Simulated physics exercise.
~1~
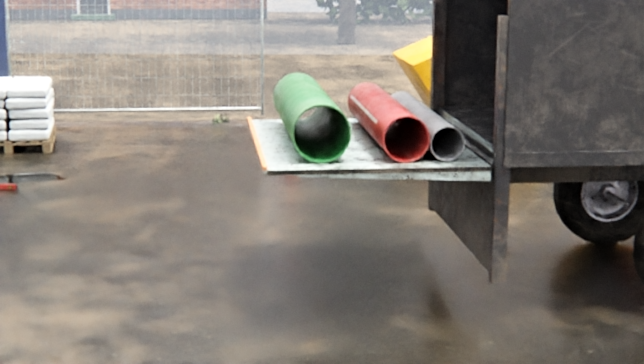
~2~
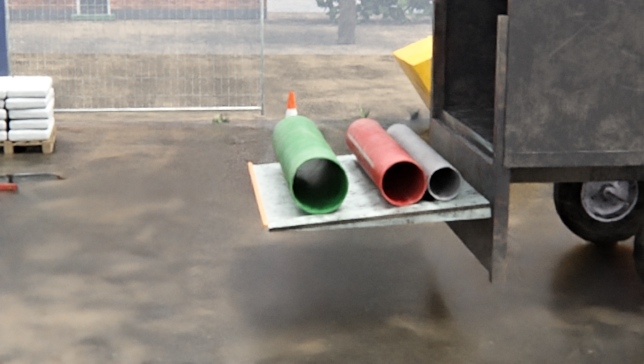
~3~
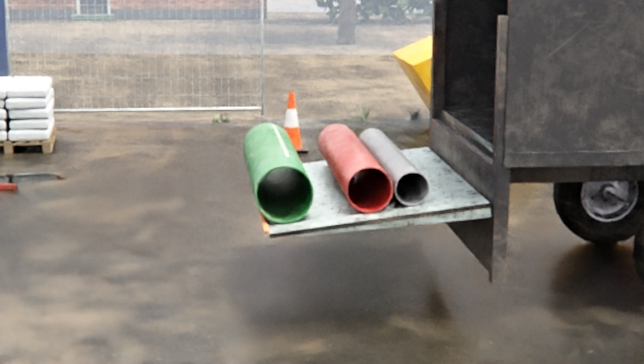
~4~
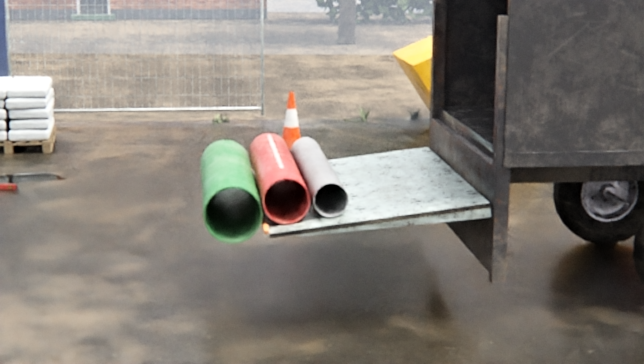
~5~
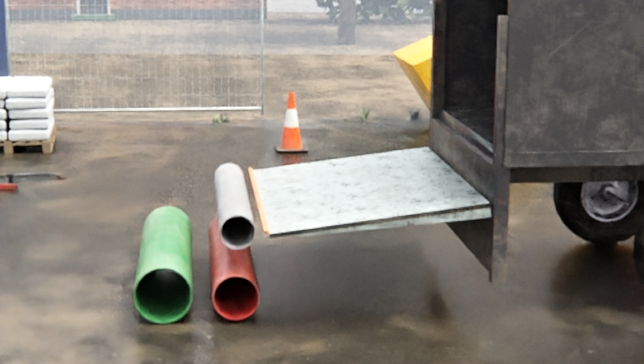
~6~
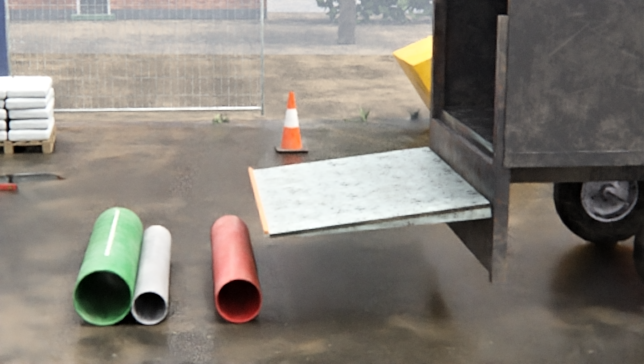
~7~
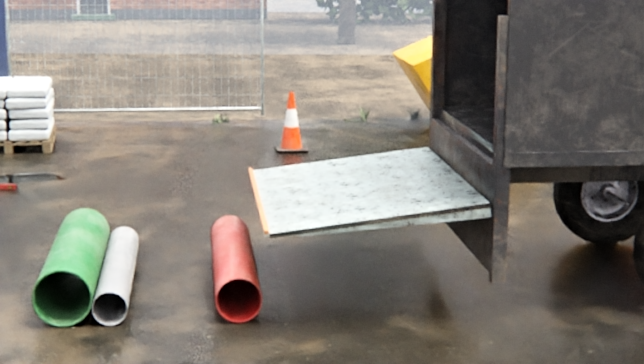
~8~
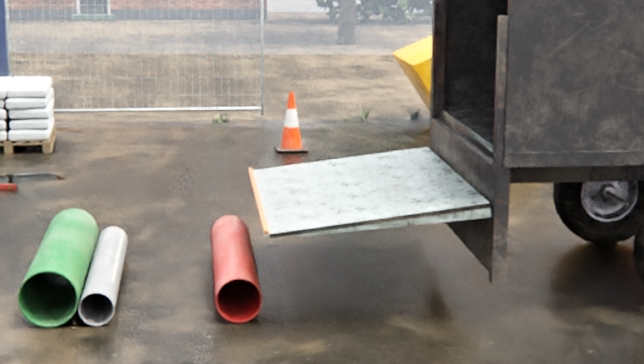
Three pipes roll left off a tilting tail-lift plate and end on the wet ground.
